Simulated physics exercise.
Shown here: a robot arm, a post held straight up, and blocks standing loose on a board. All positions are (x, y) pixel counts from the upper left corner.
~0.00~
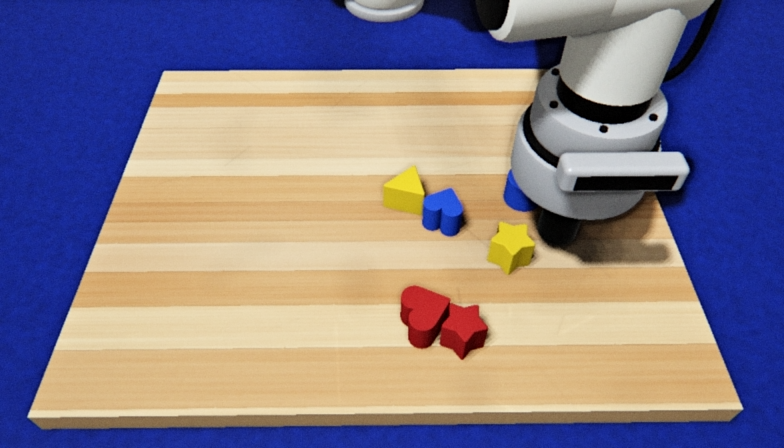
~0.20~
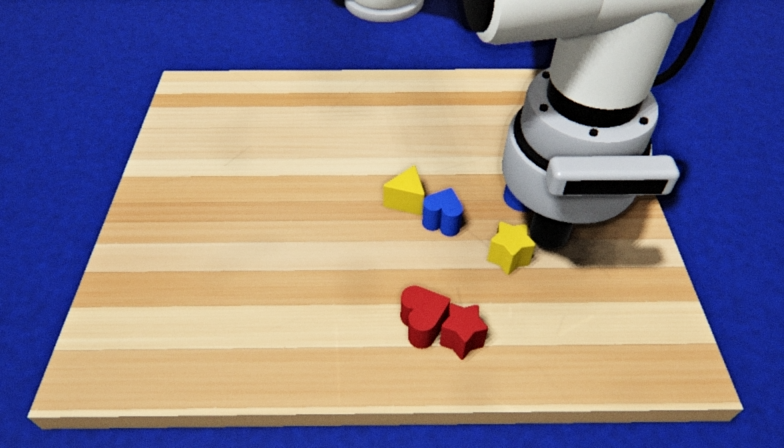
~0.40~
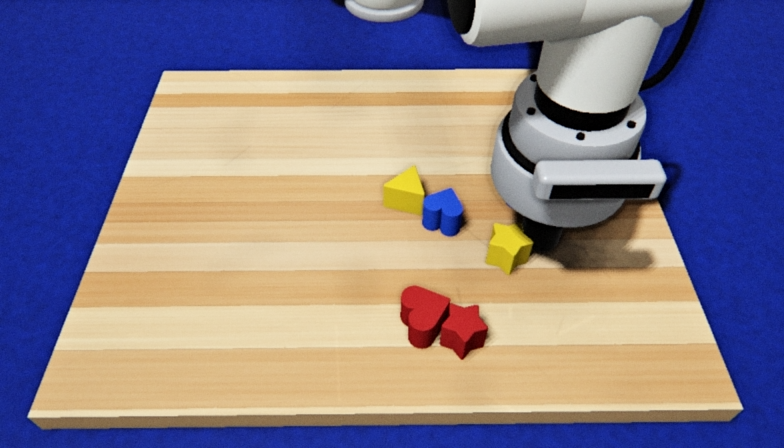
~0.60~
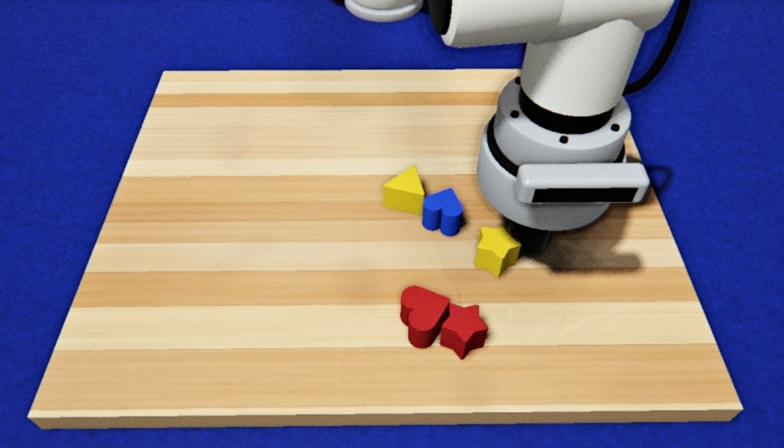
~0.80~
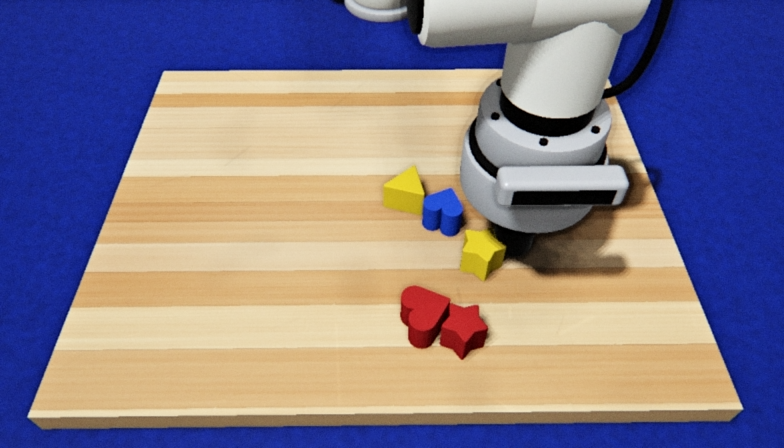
On a wooden board, a robot arm moves left and pushes the yellow star slightly left.
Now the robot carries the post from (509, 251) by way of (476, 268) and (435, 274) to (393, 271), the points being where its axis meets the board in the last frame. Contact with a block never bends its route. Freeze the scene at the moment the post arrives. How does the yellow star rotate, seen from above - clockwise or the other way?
It makes a counterclockwise turn.
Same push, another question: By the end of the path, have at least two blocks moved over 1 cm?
That would be a no.
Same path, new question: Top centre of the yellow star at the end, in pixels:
By then it is at (375, 277).
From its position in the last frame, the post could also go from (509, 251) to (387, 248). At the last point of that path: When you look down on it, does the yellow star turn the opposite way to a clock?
Yes.
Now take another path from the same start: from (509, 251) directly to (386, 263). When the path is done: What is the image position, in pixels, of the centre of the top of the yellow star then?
The spot you're after is about (396, 272) in the image.
What follows on the original path. One third of the way, post at (477, 260); yellow star at (446, 260).
Two thirds of the way, post at (434, 266); red heart-shaped block at (421, 308), turned 15° anticlockwise; yellow star at (404, 270).
At the end, post at (393, 263); red heart-shaped block at (420, 308), turned 15° anticlockwise; blue heart-shaped block in place; yellow star at (375, 277), turned 35° anticlockwise.
